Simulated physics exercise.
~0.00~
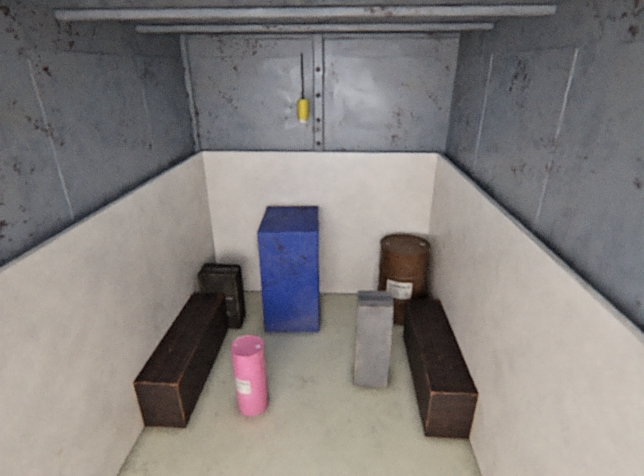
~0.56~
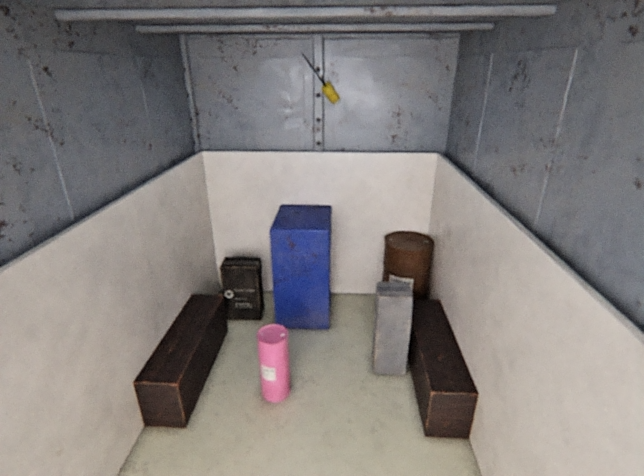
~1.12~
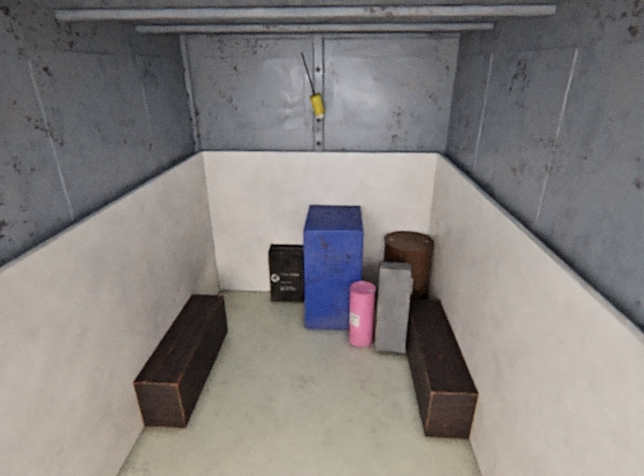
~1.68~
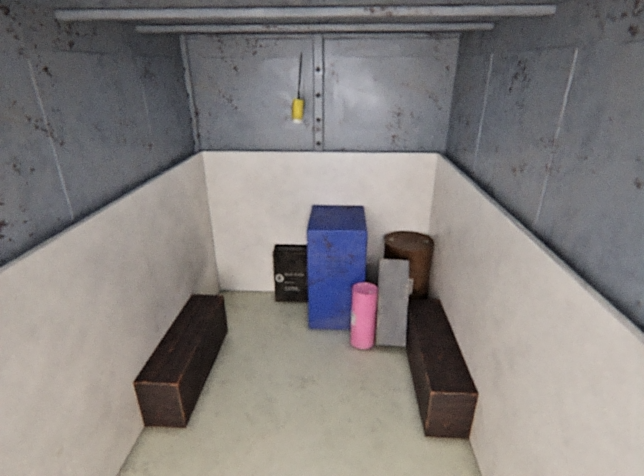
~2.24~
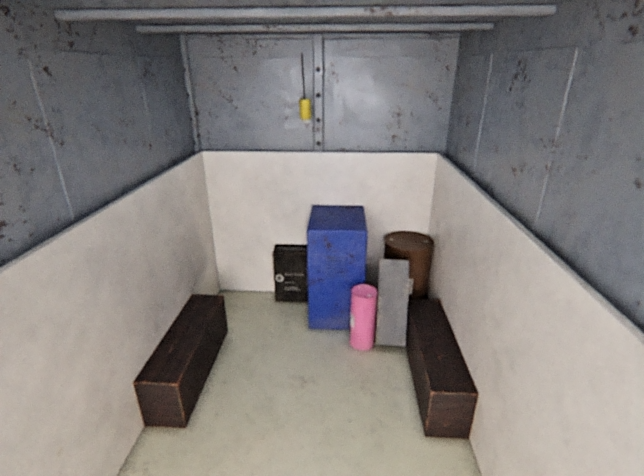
A tall blue box stands near the far wall of a van's load bay, seen from the open end, with a black box to its left, a brown drum and narrow grey box to its right, and a pink canister in front. Long dark wheel boxes flank the floor, and a yellow lamp hangs ahead. The lamp swings as the blue box, black box and canister slide right, the canister also moving forwards. The grey box shifts forwards and tips into a lean by the drum. Finally the lamp hangs nearly straight, and everything rests clustered at the far right, the drum still in place.
